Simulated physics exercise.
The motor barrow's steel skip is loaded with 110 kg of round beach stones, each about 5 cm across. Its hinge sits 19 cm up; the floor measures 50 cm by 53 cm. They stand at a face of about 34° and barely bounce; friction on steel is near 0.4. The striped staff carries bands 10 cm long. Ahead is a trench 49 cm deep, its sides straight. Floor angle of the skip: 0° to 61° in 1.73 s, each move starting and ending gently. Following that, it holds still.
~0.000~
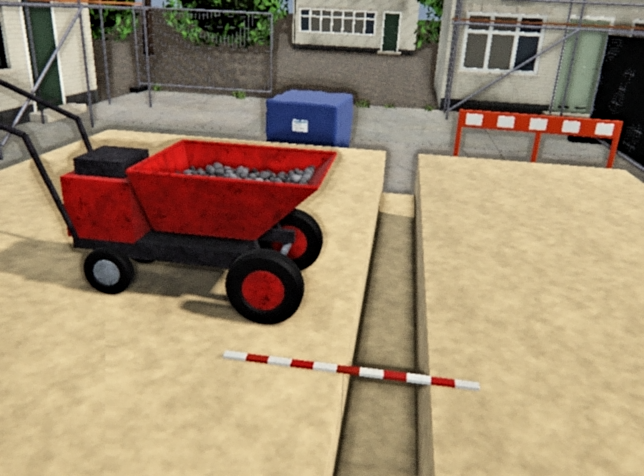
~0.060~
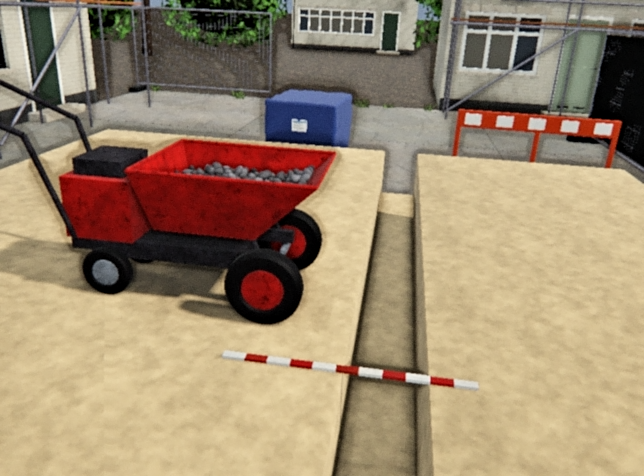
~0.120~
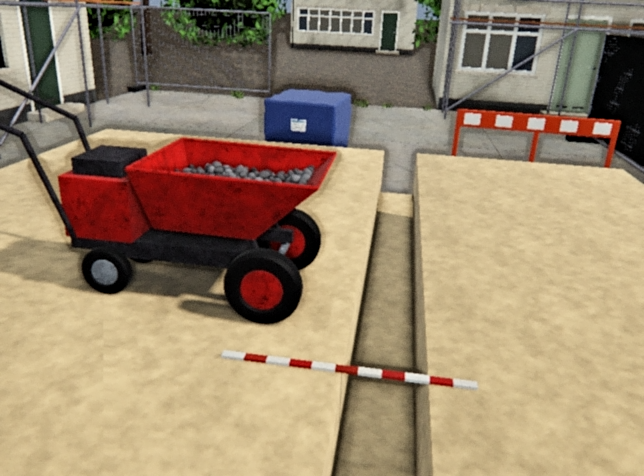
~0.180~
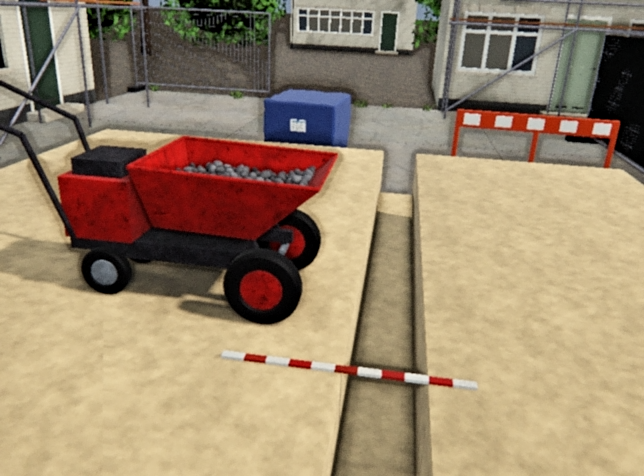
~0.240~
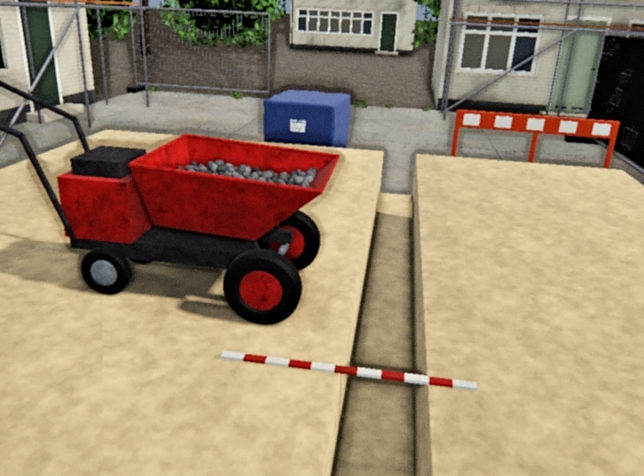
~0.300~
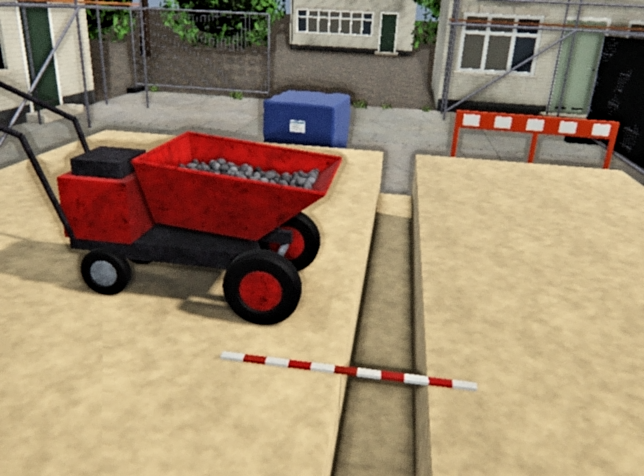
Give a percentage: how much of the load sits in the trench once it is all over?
65 %.
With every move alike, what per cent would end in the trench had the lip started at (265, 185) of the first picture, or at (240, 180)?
I'd say some 100 per cent and some 85 per cent.
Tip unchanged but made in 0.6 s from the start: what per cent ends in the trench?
Roughly 45 per cent.
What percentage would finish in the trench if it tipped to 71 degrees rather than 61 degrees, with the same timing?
It would come to about 65 percent.
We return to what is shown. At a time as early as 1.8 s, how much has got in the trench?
By then, around 30 percent.
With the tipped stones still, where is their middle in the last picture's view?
Around (403, 371).
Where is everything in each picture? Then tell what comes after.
In the first picture, lip at (317, 188), floor tilted 0°, highest stones at (270, 174).
In the second picture, the skip is at 0°, its lip at (317, 188); the top of the load is at (269, 173); the stones move at 0.1 m/s on average.
In the third picture, the skip is at 1°, its lip at (317, 189); the top of the load is at (270, 173); the stones move at 0.1 m/s on average.
In the fourth picture, the skip is at 2°, its lip at (319, 190); the top of the load is at (248, 172); the stones move at 0.2 m/s on average.
In the fifth picture, the skip is at 3°, its lip at (322, 192); the top of the load is at (237, 171); the stones move at 0.2 m/s on average.
In the sixth picture, lip at (325, 195), floor tilted 5°, highest stones at (215, 168); the stones move at 0.2 m/s on average.
After 1.3 s the floor is at 52°; 100 % in the skip; the foremost stones are at (376, 251).
After 1.8 s the floor is at 61°; 54 % in the skip, 29 % in the trench, 17 % past the trench; the foremost stones are at (480, 318).
After 2.2 s the floor is at 61°; 23 % in the skip, 42 % in the trench, 34 % past the trench; the foremost stones are at (558, 334).
After 4.1 s the floor is at 61°; 0 % in the skip, 65 % in the trench, 35 % past the trench; the foremost stones are at (597, 335).
